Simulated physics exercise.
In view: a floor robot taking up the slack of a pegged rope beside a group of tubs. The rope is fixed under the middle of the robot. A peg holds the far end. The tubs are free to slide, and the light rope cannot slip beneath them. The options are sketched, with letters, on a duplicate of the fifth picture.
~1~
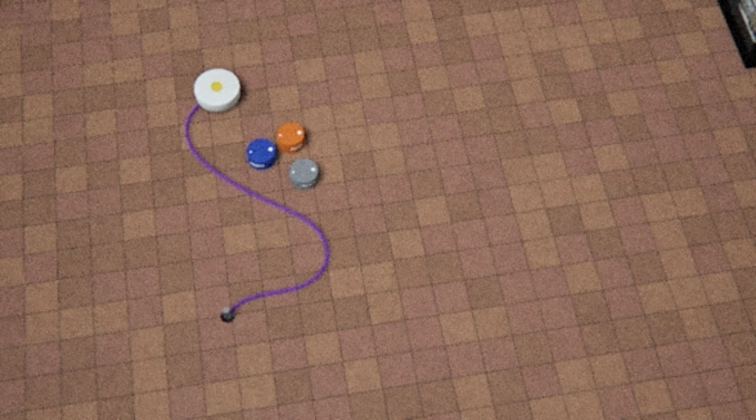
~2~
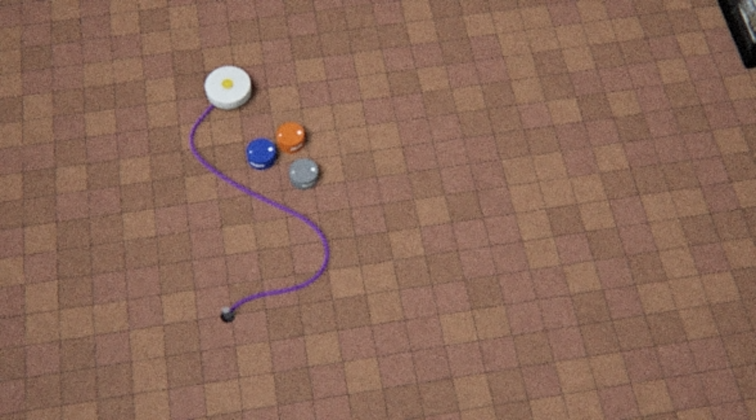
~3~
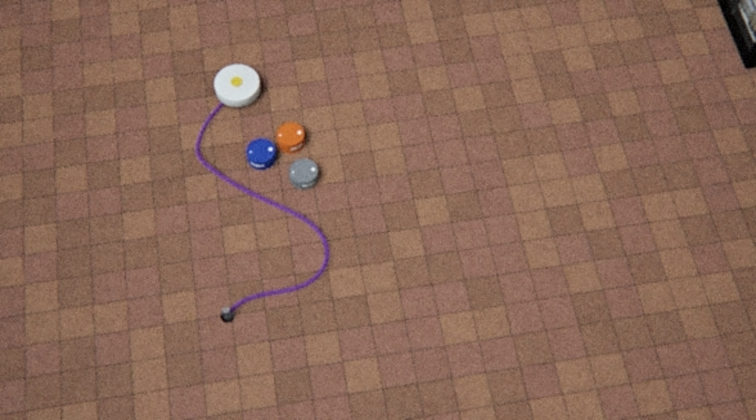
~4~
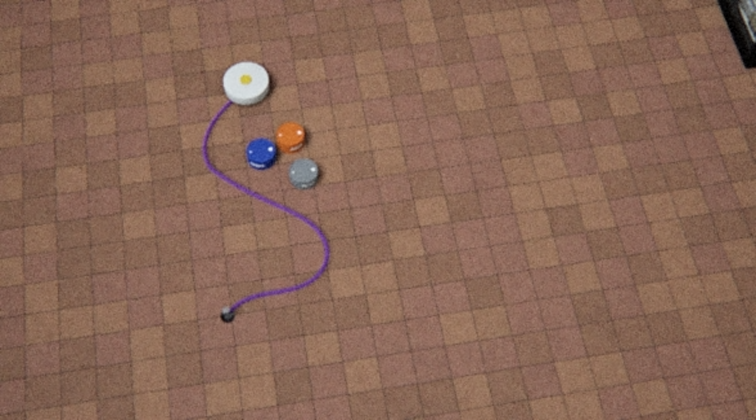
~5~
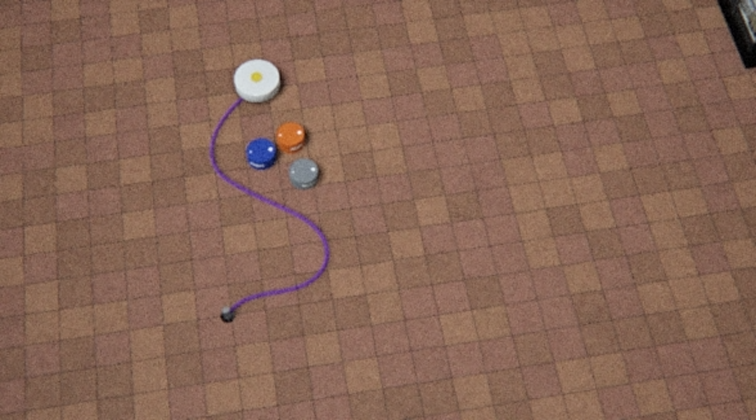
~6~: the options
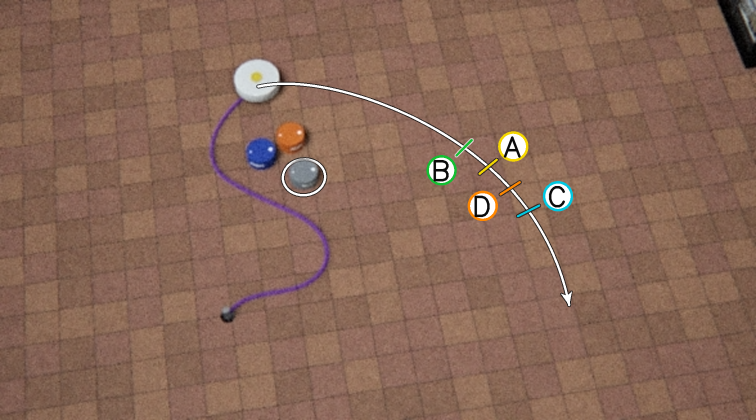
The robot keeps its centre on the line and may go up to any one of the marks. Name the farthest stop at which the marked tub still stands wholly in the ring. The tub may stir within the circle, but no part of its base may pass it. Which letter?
It can go as far as B.
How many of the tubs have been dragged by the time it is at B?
Two.
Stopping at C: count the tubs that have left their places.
Three.
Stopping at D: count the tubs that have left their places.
By then, three.
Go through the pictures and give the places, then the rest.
The first frame shows robot (218, 91); peg (227, 313); orange tub (291, 138).
The second frame shows robot (229, 89); blue tub (261, 154).
The third frame shows robot (238, 87); peg (227, 313).
The fourth frame shows robot (247, 84); blue tub (261, 154).
The fifth frame shows robot (257, 82); peg (227, 313); orange tub (291, 138); blue tub (261, 154).
On the marked copy, A at (488, 167); B at (464, 148); C at (529, 211); D at (510, 188); the ring at (304, 177); the route from (258, 87) via (455, 142) to (569, 305).
Following B. Soon after the start, robot (335, 85); grey tub (304, 174).
Later, robot (407, 110); grey tub (304, 174).
In the end, robot (465, 143); orange tub (297, 146); blue tub (274, 161); grey tub (304, 174); the grey tub is still in its ring.
As for the rest, A drags the ringed tub to (312, 183); C drags the ringed tub to (331, 208); D drags the ringed tub to (322, 195).
